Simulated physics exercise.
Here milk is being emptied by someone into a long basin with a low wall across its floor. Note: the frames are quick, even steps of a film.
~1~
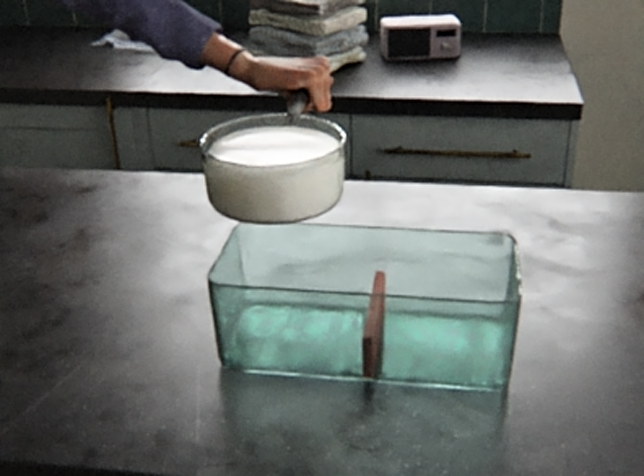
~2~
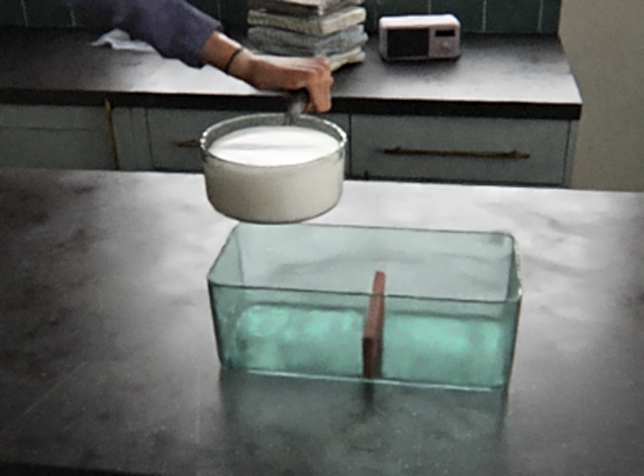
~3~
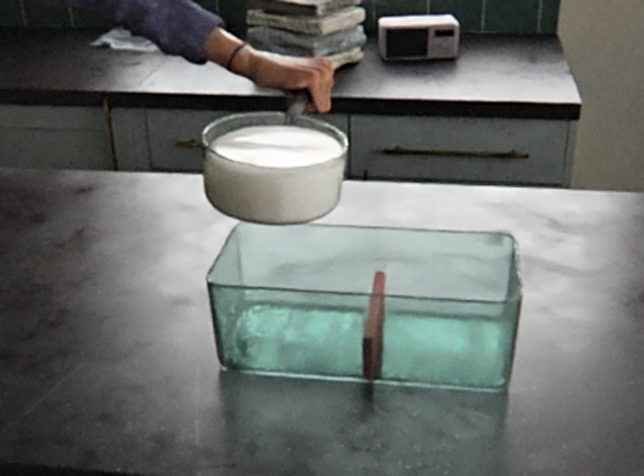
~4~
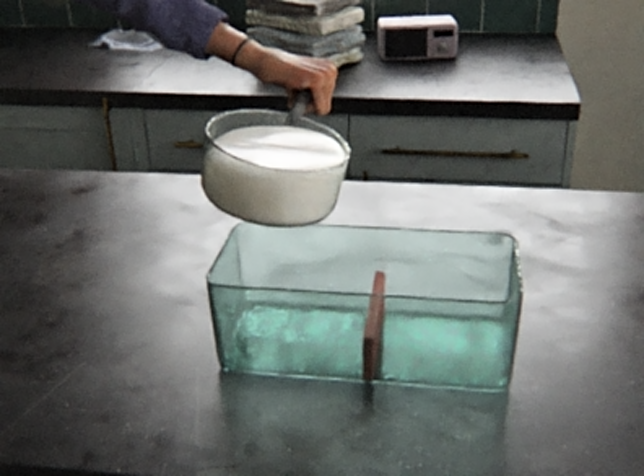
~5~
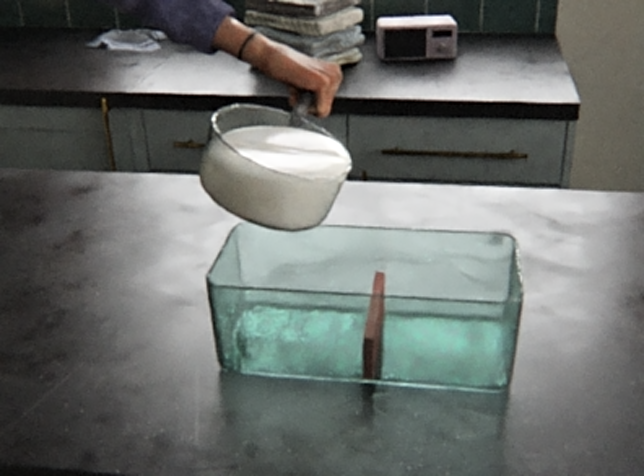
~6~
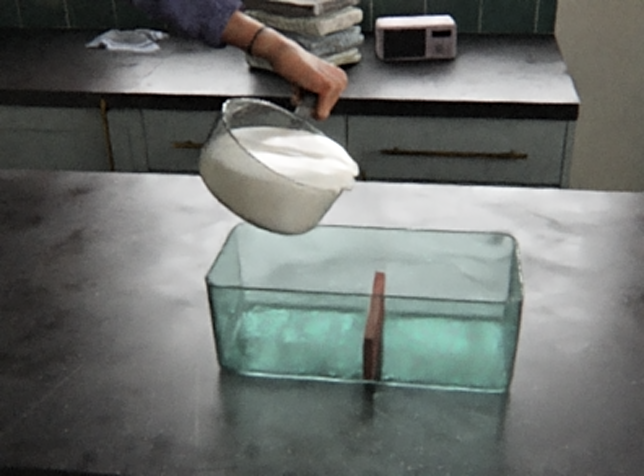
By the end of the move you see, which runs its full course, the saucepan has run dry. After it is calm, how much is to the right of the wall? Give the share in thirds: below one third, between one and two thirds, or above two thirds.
The share right of the wall is a middling part, a third to two thirds.
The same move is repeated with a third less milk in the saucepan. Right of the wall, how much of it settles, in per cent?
Result: Around 40 per cent.
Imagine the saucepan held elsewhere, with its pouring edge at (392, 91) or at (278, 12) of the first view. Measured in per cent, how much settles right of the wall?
You'd get 85 percent from the first and 25 percent from the second.
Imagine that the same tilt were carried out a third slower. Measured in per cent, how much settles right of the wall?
Roughly 65 in a hundred.
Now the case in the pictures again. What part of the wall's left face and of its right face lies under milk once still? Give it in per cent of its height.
On the left roughly 30, on the right roughly 40.
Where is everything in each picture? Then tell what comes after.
Tilt 0°; pouring edge (343, 143); surface from (209, 146) to (342, 150); the long basin's rim runs from (222, 251) to (519, 268); the wall's top is at (375, 303), in the first frame.
Tilt 1°; pouring edge (344, 144); surface from (209, 145) to (342, 151), in the second frame.
Tilt 6°; pouring edge (345, 149); surface from (210, 144) to (344, 152), in the third frame.
Tilt 12°; pouring edge (347, 158); surface from (211, 142) to (346, 155), in the fourth frame.
Tilt 21°; pouring edge (349, 169); surface from (210, 143) to (350, 161); 1 per cent is over the edge, in the fifth frame.
Tilt 32°; pouring edge (348, 182); surface from (206, 142) to (344, 168); 5 per cent is over the edge, in the sixth frame.
A moment on, the saucepan is tipped on its side and 25 per cent is still to pour, 7 is left of the wall and 34 right of it.
Next, the saucepan is tipped on its side and 7 per cent is still to pour, 31 is left of the wall and 54 right of it.
Then the saucepan is tipped on its side and 2 per cent is still to pour, 42 is left of the wall and 53 right of it.
Later the saucepan is tipped on its side and 1 per cent is still to pour, 45 is left of the wall and 53 right of it.
At rest 46 per cent lies left of the wall, 52 right of it and 1 outside.
